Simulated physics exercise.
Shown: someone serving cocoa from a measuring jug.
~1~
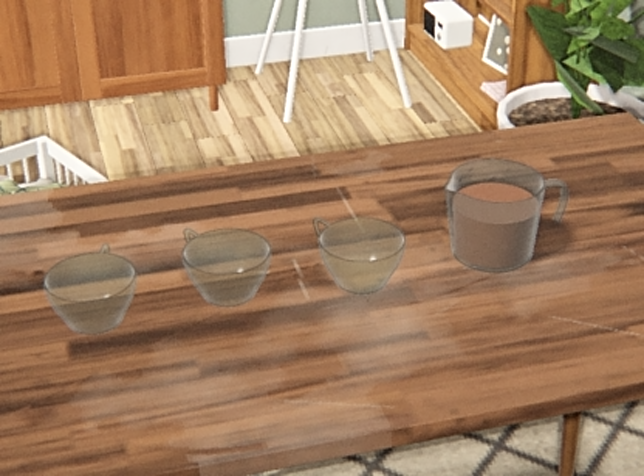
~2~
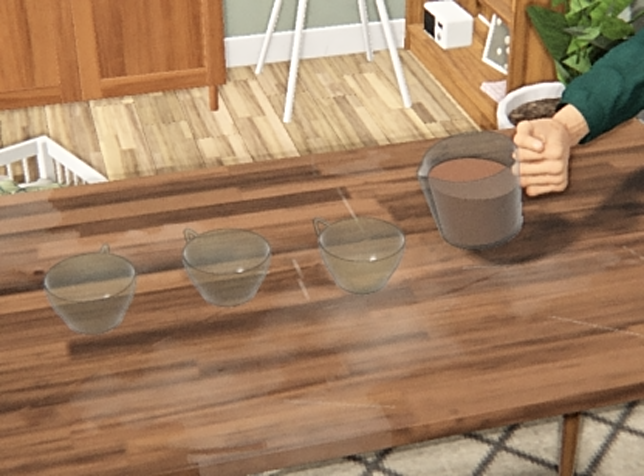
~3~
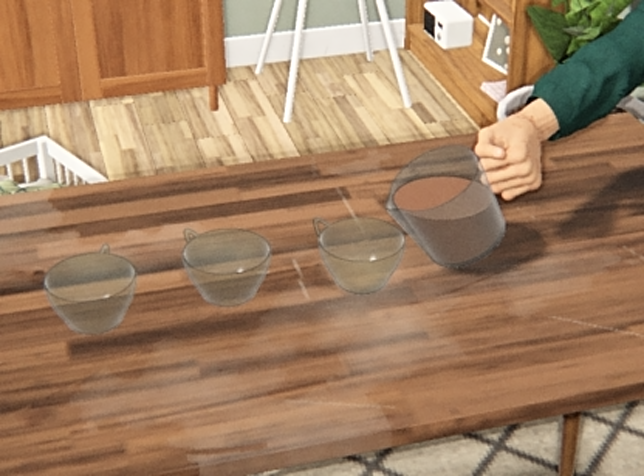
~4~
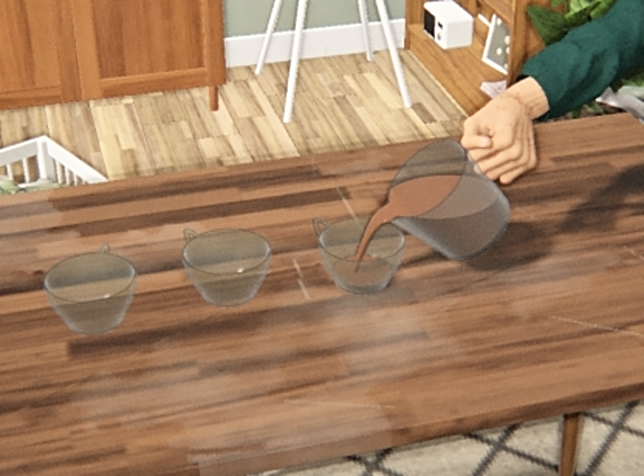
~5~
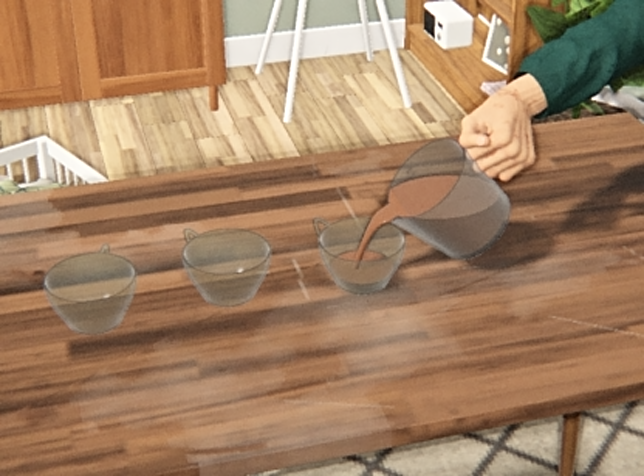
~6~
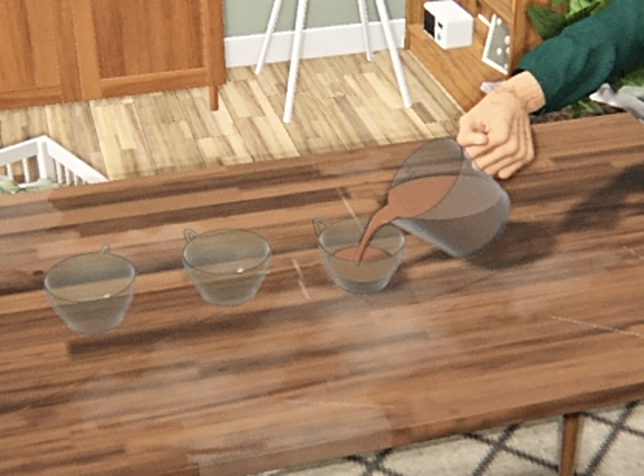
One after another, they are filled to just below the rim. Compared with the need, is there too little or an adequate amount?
There is too little.
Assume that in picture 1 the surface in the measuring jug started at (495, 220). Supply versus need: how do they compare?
If so, I reckon it's lacking.
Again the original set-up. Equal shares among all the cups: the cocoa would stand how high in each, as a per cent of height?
Roughly 65 percent, I reckon.
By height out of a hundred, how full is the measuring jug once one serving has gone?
About 30 %.
A moment on, the first is about two thirds full.
Further on, the first is done and the measuring jug has about half of its load.
When it is over, the measuring jug is empty with one filled and the next at nearly all of a serving.
